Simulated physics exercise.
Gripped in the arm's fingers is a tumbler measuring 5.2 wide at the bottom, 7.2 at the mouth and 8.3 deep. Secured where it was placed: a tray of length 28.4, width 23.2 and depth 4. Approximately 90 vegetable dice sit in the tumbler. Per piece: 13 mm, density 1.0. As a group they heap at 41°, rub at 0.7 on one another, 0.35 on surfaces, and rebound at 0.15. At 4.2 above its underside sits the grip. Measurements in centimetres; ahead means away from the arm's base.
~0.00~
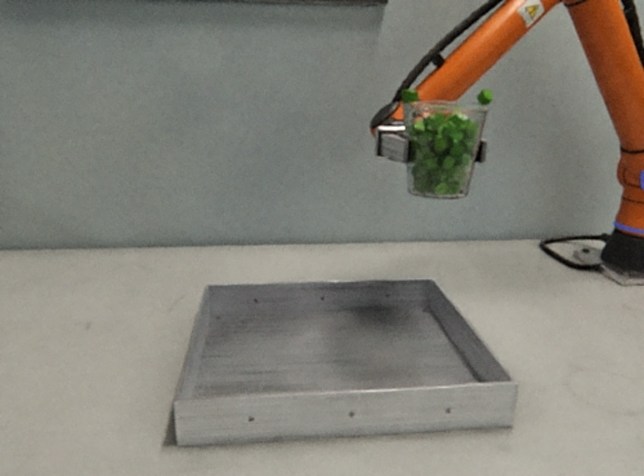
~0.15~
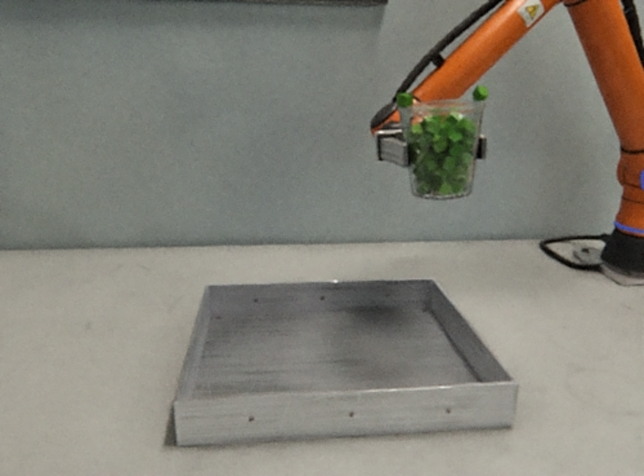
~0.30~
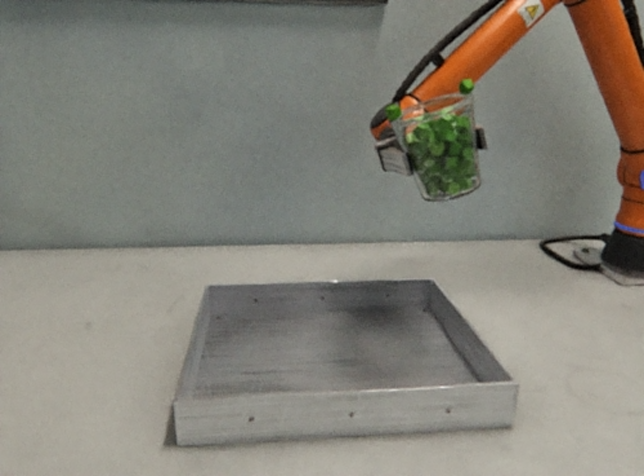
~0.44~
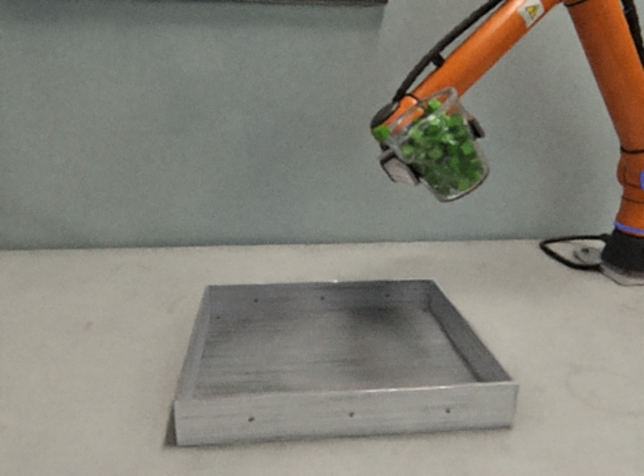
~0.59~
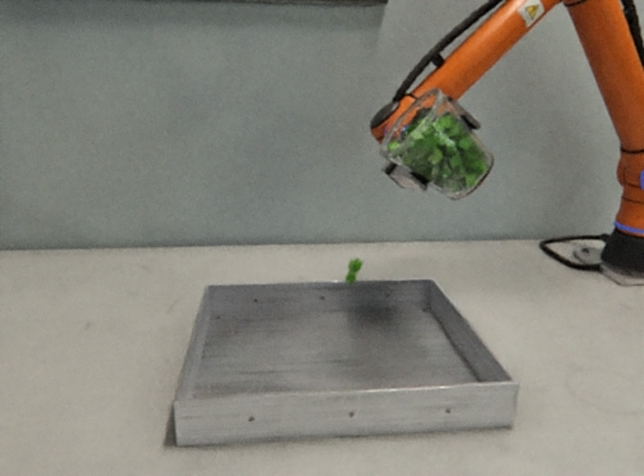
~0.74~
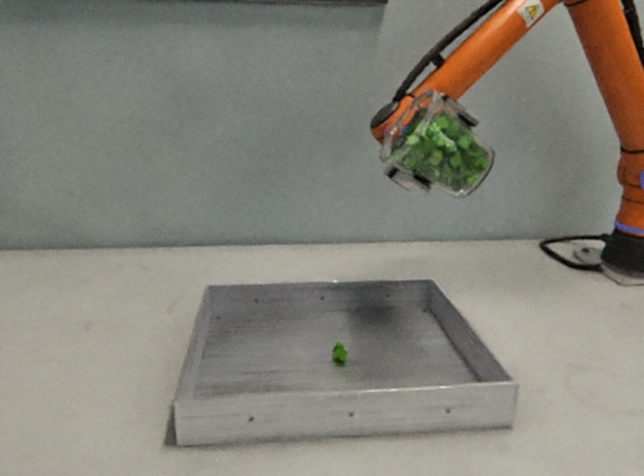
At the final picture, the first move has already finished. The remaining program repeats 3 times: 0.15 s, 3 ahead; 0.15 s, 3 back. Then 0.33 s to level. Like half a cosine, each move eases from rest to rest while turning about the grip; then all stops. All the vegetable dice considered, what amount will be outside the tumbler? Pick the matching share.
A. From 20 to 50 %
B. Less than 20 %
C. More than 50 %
Less than 20 % (B).
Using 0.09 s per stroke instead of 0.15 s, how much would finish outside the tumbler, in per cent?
Then about 30 per cent.
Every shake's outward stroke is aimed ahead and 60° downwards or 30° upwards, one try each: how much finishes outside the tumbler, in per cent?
You'd get some 0 per cent with the first setting and some 5 per cent with the second.
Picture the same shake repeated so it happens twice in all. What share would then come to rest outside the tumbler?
About 5 %.
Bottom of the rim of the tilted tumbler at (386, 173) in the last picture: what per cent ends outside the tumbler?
Roughly 25 per cent.
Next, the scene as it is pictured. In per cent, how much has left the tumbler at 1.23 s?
About 5 per cent so far.
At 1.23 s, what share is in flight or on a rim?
About 1 per cent.
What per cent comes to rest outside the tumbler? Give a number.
5 per cent or thereabouts.
After 1.23 s, tilted 57° forward, highest piece 25 above the table; 84 in the tumbler, 2 in the tray, 1 in flight or on a rim.
After 1.72 s, tilted 48° forward, highest piece 25 above the table; 83 in the tumbler, 4 in the tray.
After 2.17 s, level, highest piece 27 above the table; 83 in the tumbler, 4 in the tray.
After 3.22 s, level, highest piece 27 above the table; 83 in the tumbler, 4 in the tray.
At rest, 83 in the tumbler, 4 in the tray. That is 5 % outside the tumbler.
